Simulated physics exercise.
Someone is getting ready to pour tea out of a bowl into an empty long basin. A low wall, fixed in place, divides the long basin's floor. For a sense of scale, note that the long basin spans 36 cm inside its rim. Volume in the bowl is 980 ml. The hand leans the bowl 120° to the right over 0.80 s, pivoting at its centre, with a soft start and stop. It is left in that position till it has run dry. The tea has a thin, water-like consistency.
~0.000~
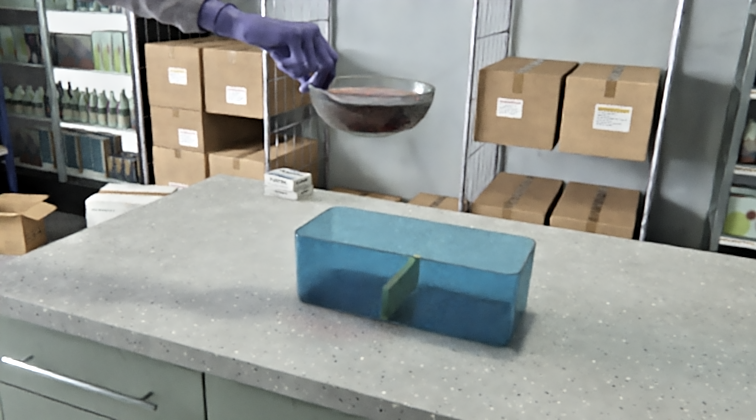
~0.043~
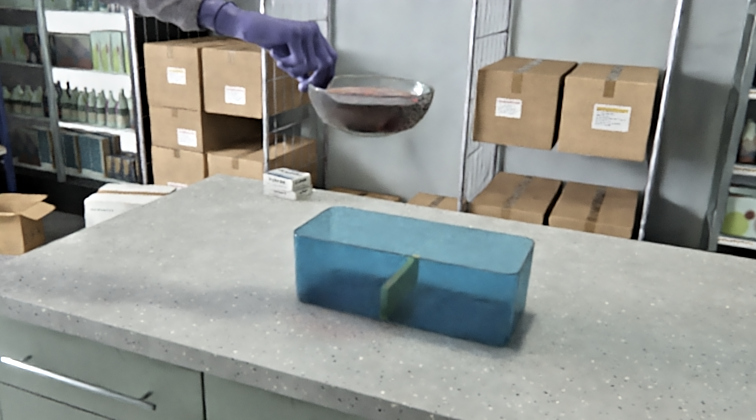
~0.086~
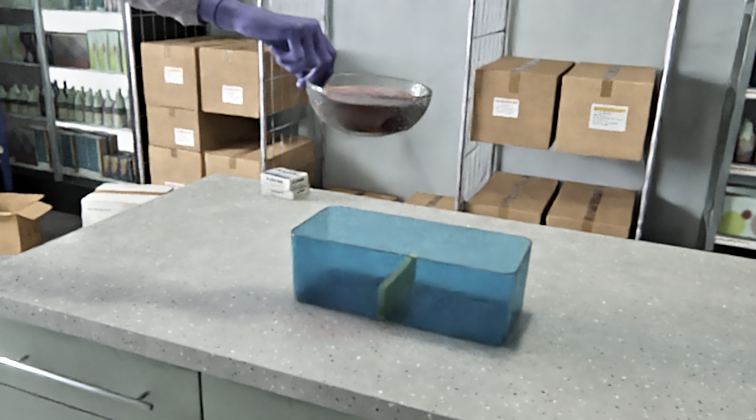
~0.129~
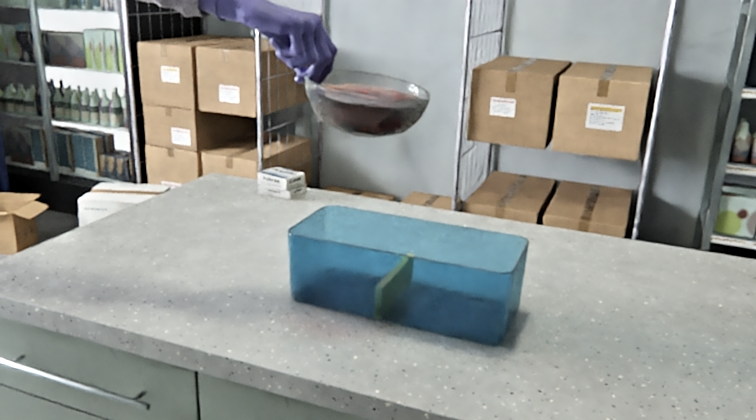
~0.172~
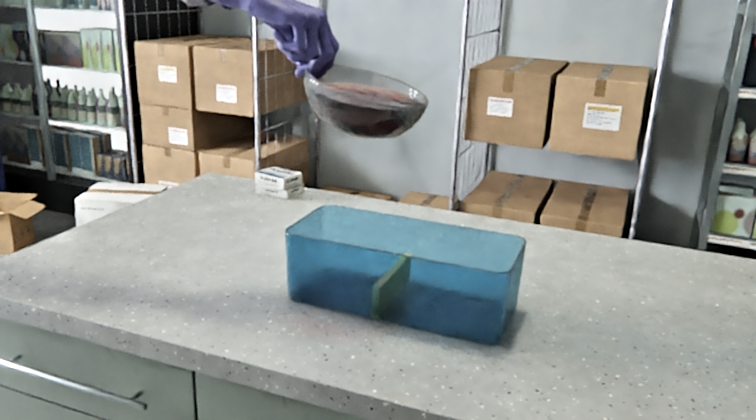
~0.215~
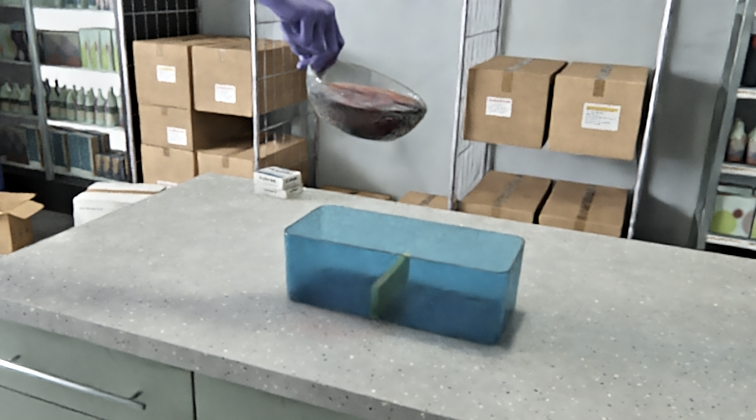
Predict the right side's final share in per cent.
The right side finishes with roughly 80 per cent.
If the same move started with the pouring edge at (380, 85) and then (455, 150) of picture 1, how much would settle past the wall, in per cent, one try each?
Try 1: 55 %; try 2: 80 %.
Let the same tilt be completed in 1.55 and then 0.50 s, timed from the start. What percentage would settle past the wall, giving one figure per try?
I'd say 95 percent on the first go, 75 percent on the next.
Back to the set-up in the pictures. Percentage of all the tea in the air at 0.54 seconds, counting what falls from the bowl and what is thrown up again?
Near 62 per cent of it all.
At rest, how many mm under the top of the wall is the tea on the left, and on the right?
Looks like roughly 48 mm on the left and roughly 26 mm on the right.
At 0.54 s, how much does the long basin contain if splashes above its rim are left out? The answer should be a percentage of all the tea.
28 %, roughly.
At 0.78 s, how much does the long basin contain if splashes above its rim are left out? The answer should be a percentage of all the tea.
80 per cent, give or take a little.
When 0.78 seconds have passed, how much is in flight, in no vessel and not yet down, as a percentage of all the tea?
Near 18 per cent, I'd say.
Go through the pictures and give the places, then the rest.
In the first picture, tilt 0°; pouring edge (431, 93); surface from (321, 92) to (429, 103); the long basin's rim runs from (314, 220) to (528, 258); the wall's top is at (403, 272).
In the second picture, tilt 1°; pouring edge (431, 94); surface from (321, 91) to (428, 103).
In the third picture, tilt 3°; pouring edge (429, 96); surface from (319, 89) to (426, 104).
In the fourth picture, tilt 8°; pouring edge (426, 101); surface from (317, 87) to (424, 106).
In the fifth picture, tilt 13°; pouring edge (424, 107); surface from (317, 86) to (423, 108).
In the sixth picture, tilt 20°; pouring edge (423, 115); surface from (318, 85) to (424, 110).
By 0.54 s the tilt is 91° and 8 per cent is still to pour, 0 is left of the wall and 29 right of it.
By 0.78 s the tilt is 120° and 0 per cent is still to pour, 9 is left of the wall and 71 right of it.
By 1.03 s the tilt is 120° and 0 per cent is still to pour, 13 is left of the wall and 81 right of it.
By 1.30 s the tilt is 120° and 0 per cent is still to pour, 14 is left of the wall and 80 right of it.
At rest 14 per cent lies left of the wall, 80 right of it and 6 outside.
